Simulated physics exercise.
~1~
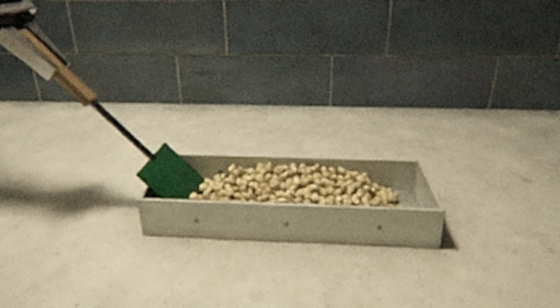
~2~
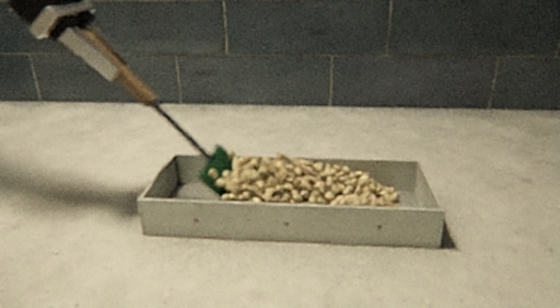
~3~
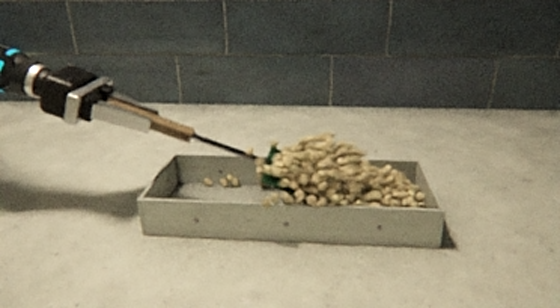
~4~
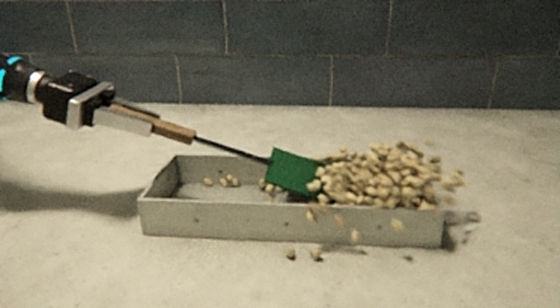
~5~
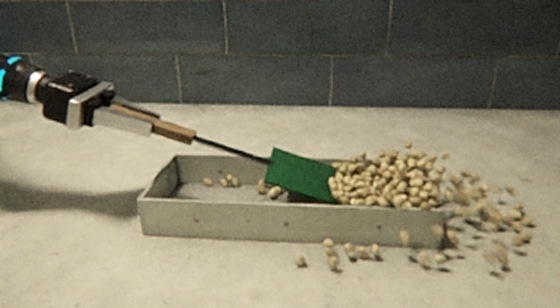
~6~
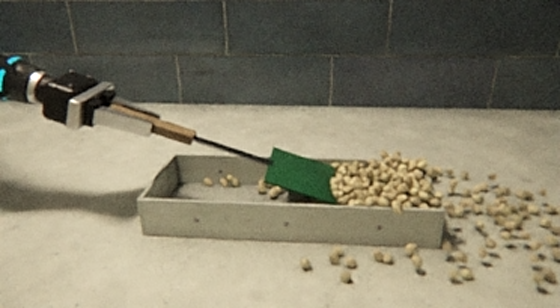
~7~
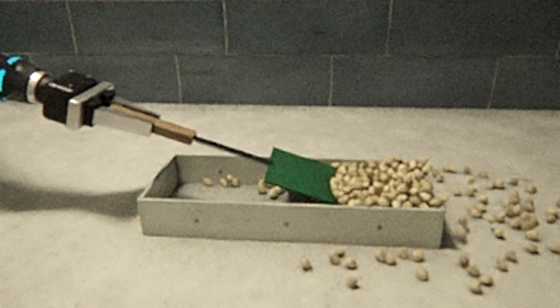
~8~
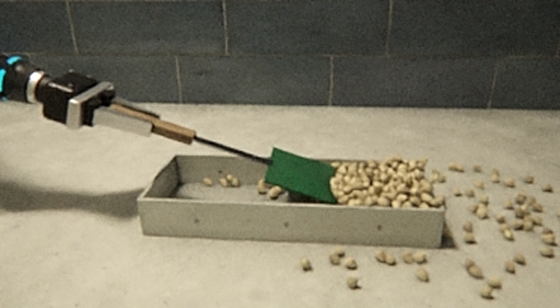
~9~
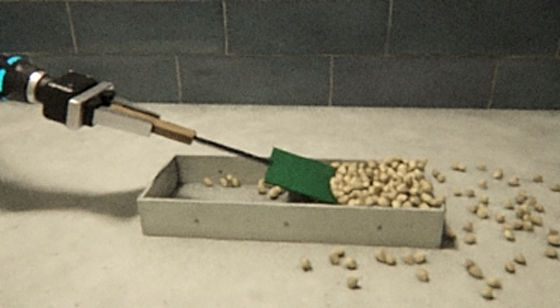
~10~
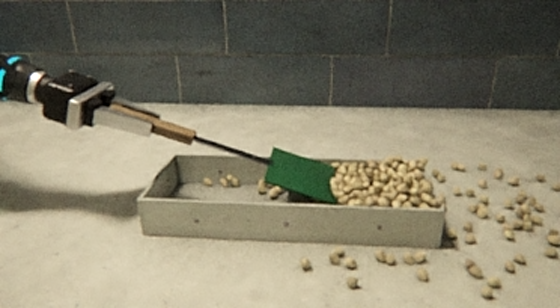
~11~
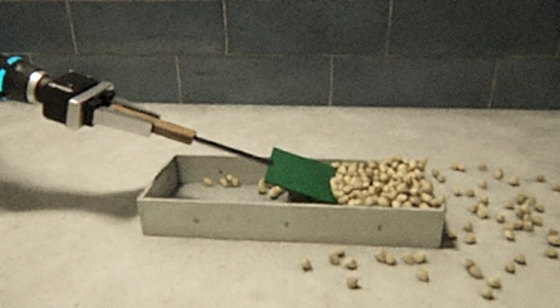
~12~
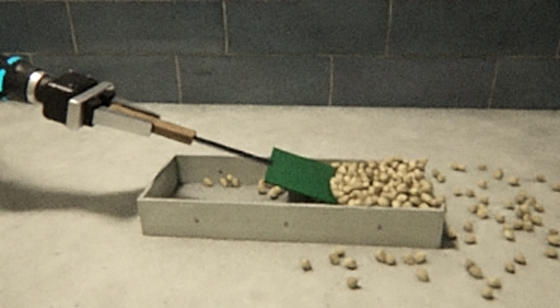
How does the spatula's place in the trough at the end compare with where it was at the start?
At the start the spatula was at the left end of the trough, and at the end it rested farther right, near the middle and against the remaining heap of beans.
